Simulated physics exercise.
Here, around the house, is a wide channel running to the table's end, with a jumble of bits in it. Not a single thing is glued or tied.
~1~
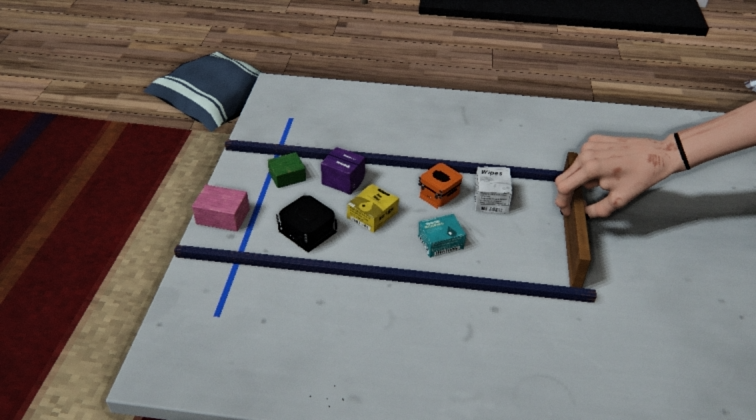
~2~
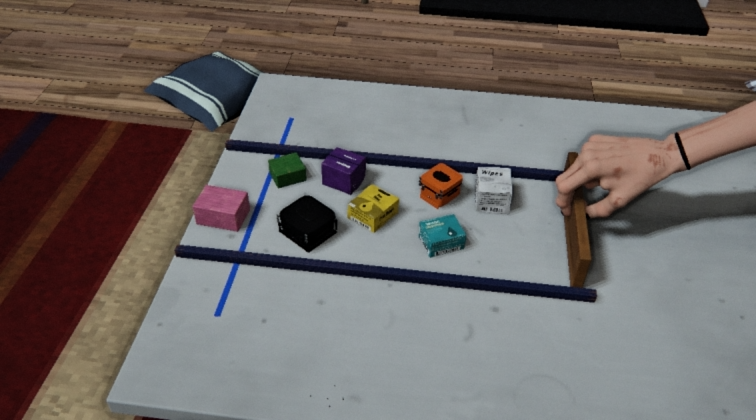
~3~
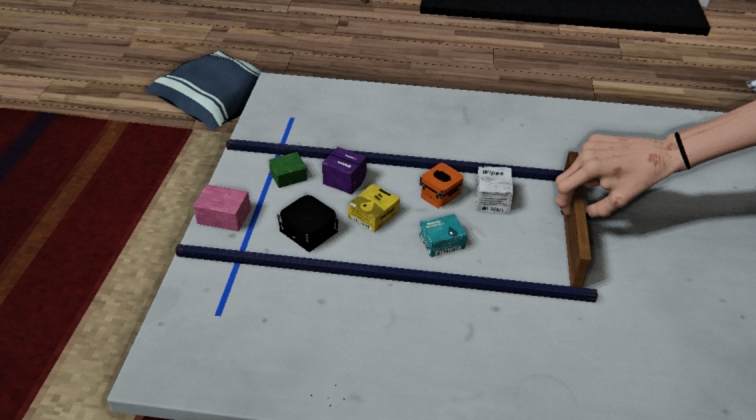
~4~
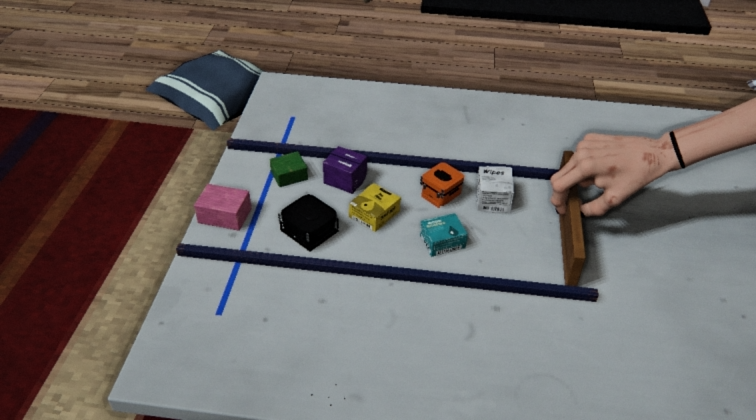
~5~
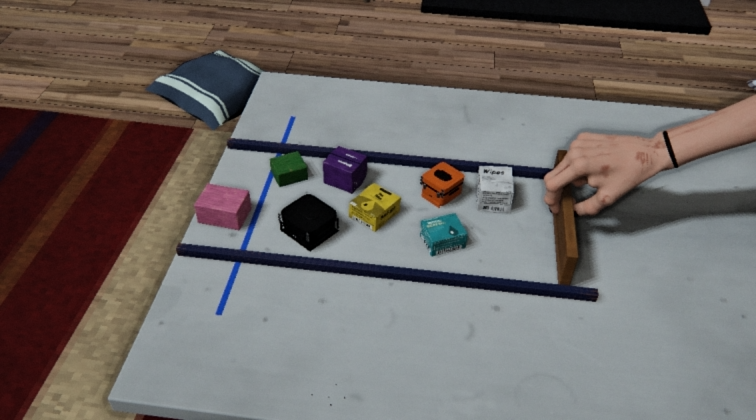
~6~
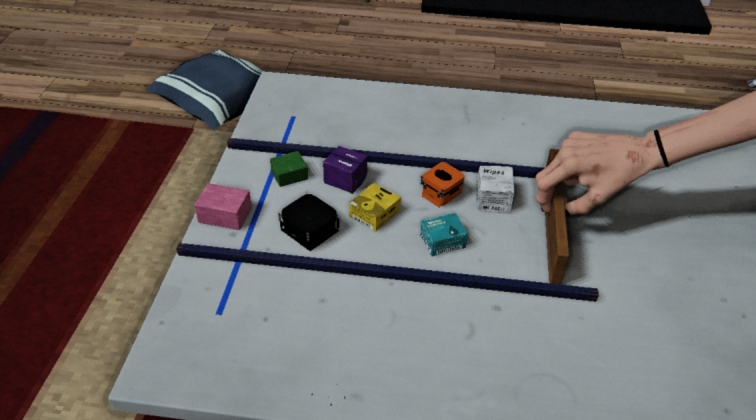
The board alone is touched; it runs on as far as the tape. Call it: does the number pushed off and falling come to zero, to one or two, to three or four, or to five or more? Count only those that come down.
It comes to three or four.
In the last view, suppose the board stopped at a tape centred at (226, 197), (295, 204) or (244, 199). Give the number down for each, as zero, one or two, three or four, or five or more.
So, taking them in turn, I'd give five or more; either one or two; five or more.
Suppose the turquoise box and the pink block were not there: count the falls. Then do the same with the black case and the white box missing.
First 2, then 1.
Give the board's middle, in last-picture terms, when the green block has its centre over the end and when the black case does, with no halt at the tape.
(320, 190) and (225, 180), more or less.
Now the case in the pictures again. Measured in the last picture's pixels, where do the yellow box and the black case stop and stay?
First (206, 192), then (224, 230).
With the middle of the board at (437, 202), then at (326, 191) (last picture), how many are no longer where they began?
I get 4 at the one place and 7 at the other.
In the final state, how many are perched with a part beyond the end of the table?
Answer: 2.
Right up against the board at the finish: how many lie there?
3 in contact.
Early on, none off yet; pink block at rest near (224, 207); green block at rest near (289, 169); black case at rest near (310, 222).
A while later, none off yet; pink block at rest near (224, 207); green block travelled a little near (273, 168); black case travelled a little near (288, 227).
Further along, none off yet; pink block travelled a little near (204, 206); green block leaning well over near (203, 164); black case travelled about its own width near (267, 233).
Finally, the number that fall off is three or four; lost, purple box, green block and pink block.
